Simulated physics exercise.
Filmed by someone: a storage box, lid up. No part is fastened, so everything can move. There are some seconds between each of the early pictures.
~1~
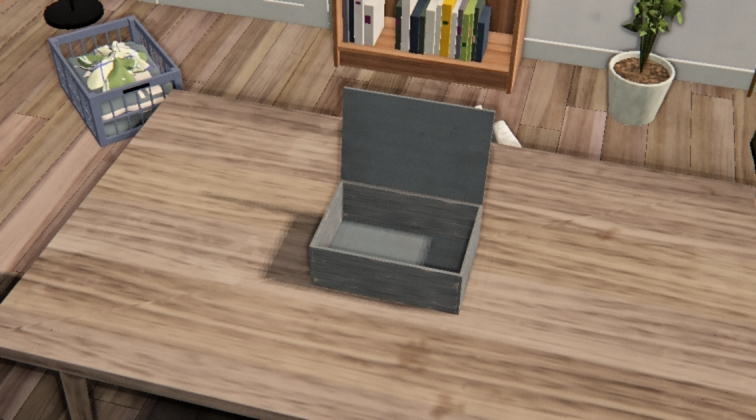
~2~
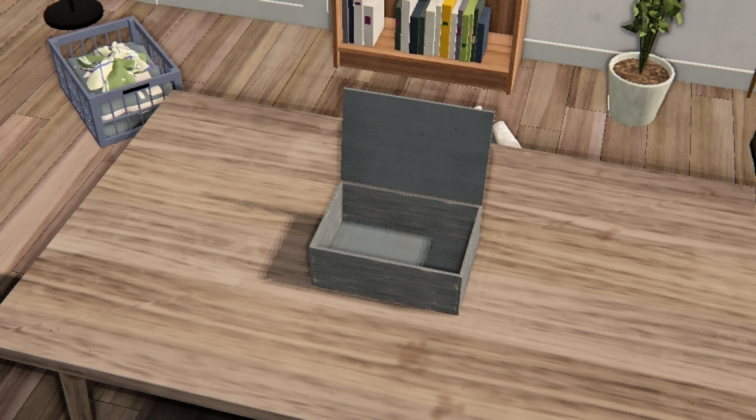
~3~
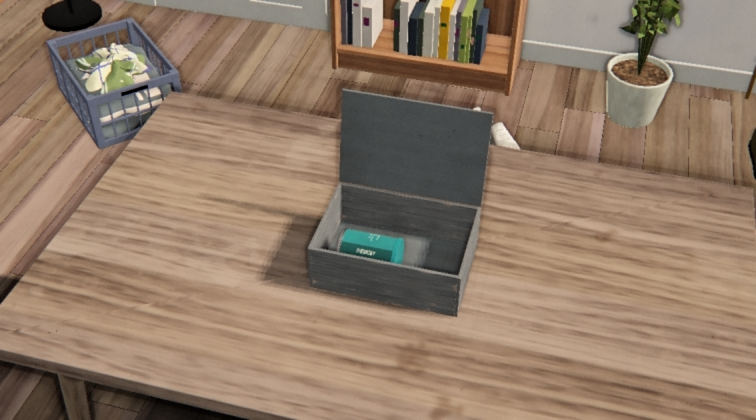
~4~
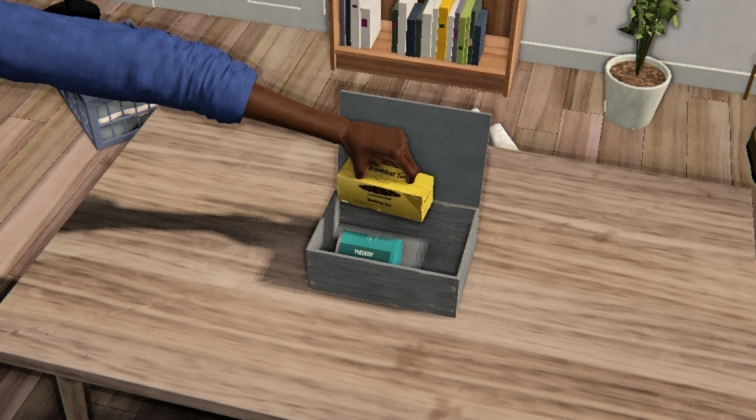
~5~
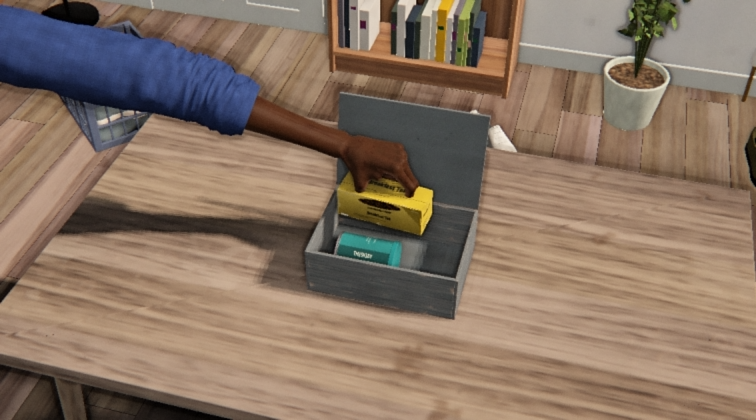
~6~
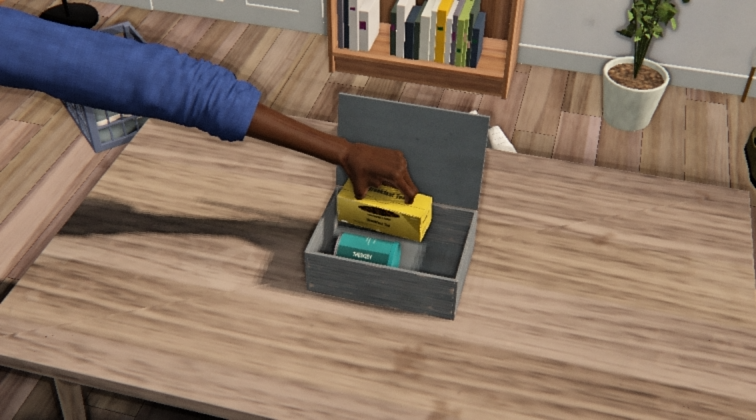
A hand lowers a yellow carton into an open gray box behind a teal item.
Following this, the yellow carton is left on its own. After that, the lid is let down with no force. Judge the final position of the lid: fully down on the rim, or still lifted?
Sits flush.
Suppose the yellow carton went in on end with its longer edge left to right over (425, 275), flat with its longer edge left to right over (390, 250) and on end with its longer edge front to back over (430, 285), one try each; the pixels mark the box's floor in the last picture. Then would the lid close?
Lid, in order: Held open, fully down, held open.
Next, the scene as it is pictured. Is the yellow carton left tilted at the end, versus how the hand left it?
Well, the yellow carton ends up skewed.
Then, 0.90 s on from there, lid starting down; yellow carton on its side near (386, 232); turquoise tin shifted a little.
Then, 1.60 s on from there, lid 57° above the rim; yellow carton on its side near (386, 232); turquoise tin shifted a little.
Then, 2.00 s on from there, lid 15° above the rim; yellow carton on its side near (386, 232); turquoise tin shifted a little.
In the end, lid shut; toppled in the box, yellow carton; turquoise tin unmoved. At the end, from the last picture's camera, yellow carton near (386, 232).
